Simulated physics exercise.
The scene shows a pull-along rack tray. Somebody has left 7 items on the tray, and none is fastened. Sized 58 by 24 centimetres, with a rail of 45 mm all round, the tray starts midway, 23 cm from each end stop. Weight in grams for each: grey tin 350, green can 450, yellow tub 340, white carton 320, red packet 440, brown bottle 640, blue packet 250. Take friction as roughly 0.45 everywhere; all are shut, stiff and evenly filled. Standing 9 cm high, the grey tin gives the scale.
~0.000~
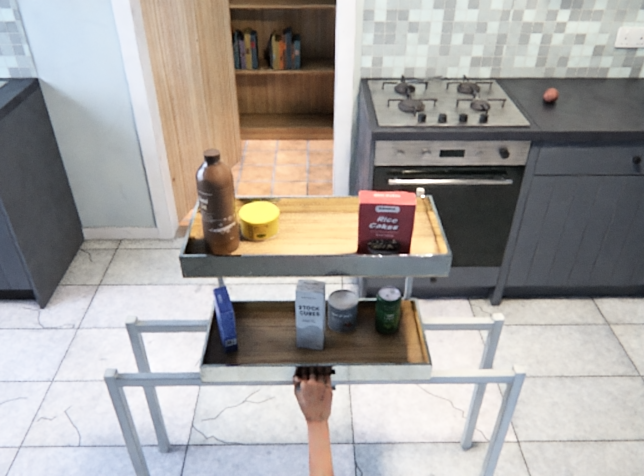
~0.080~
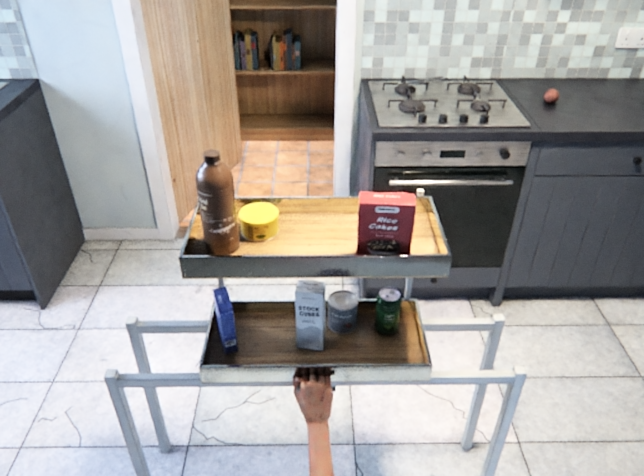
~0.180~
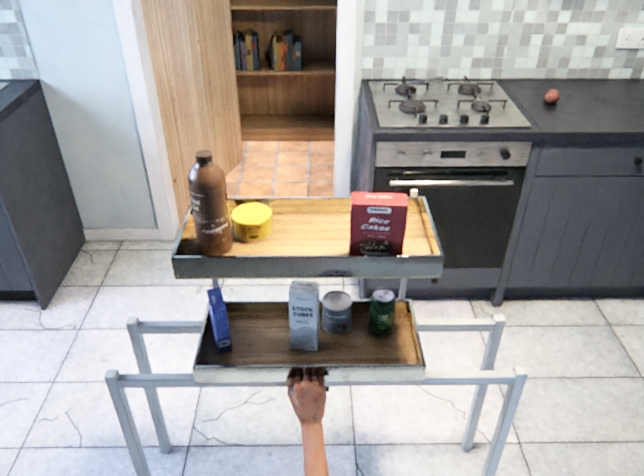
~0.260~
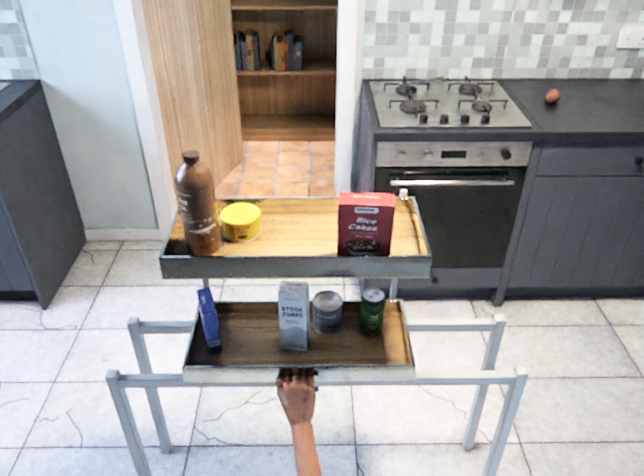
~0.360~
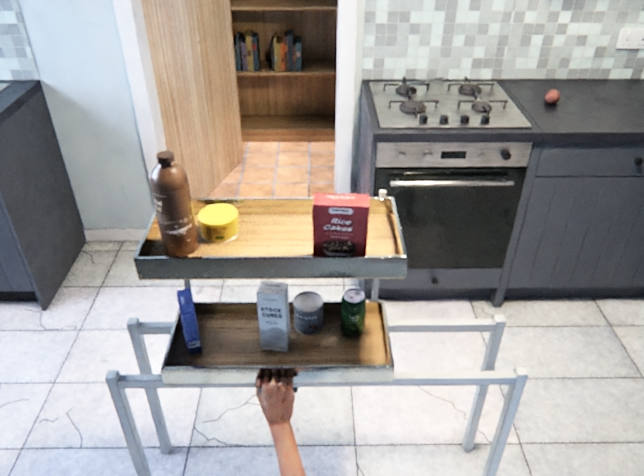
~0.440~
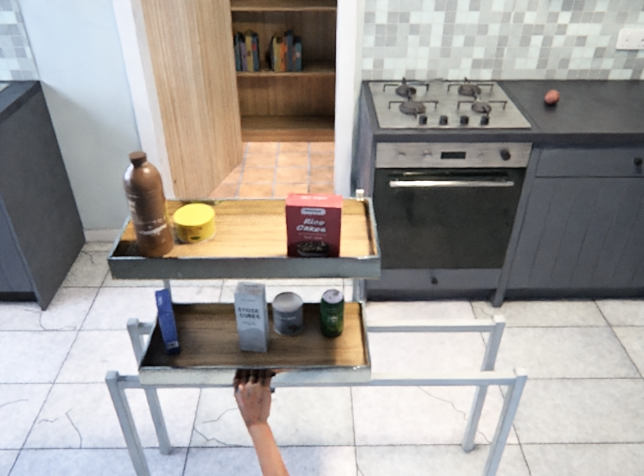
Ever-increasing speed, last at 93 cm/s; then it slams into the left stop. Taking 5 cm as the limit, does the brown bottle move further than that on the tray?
Unmoved, more or less.
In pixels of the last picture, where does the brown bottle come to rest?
Roughly (104, 206).
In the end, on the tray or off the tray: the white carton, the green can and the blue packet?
When everything stops, the white carton is still in bounds, the green can is still in bounds, and the blue packet is out of bounds.
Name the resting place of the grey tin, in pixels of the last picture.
Near (233, 314).
Around 0.64 s, tray moved 23 cm left; brown bottle at 9° to upright near (97, 202); blue packet at 40° to upright; white carton at 14° to upright.
Around 0.74 s, tray moved 23 cm left; brown bottle at 4° to upright near (102, 203); blue packet on its side; white carton at 34° to upright.
Around 0.94 s, tray moved 23 cm left; blue packet now off the tray; brown bottle at 7° to upright near (105, 207); white carton on its side.
Around 1.24 s, tray moved 23 cm left; brown bottle shifted 2 cm near (106, 203); white carton on its side; red packet shifted 8 cm.
Finally (2.5 s), off the tray, blue packet; on their side or leaning hard on the tray, white carton; not toppled but over 5 cm from the start, grey tin, green can, yellow tub and red packet; the last one still in place (within 5 cm). In the last view, brown bottle near (104, 206).
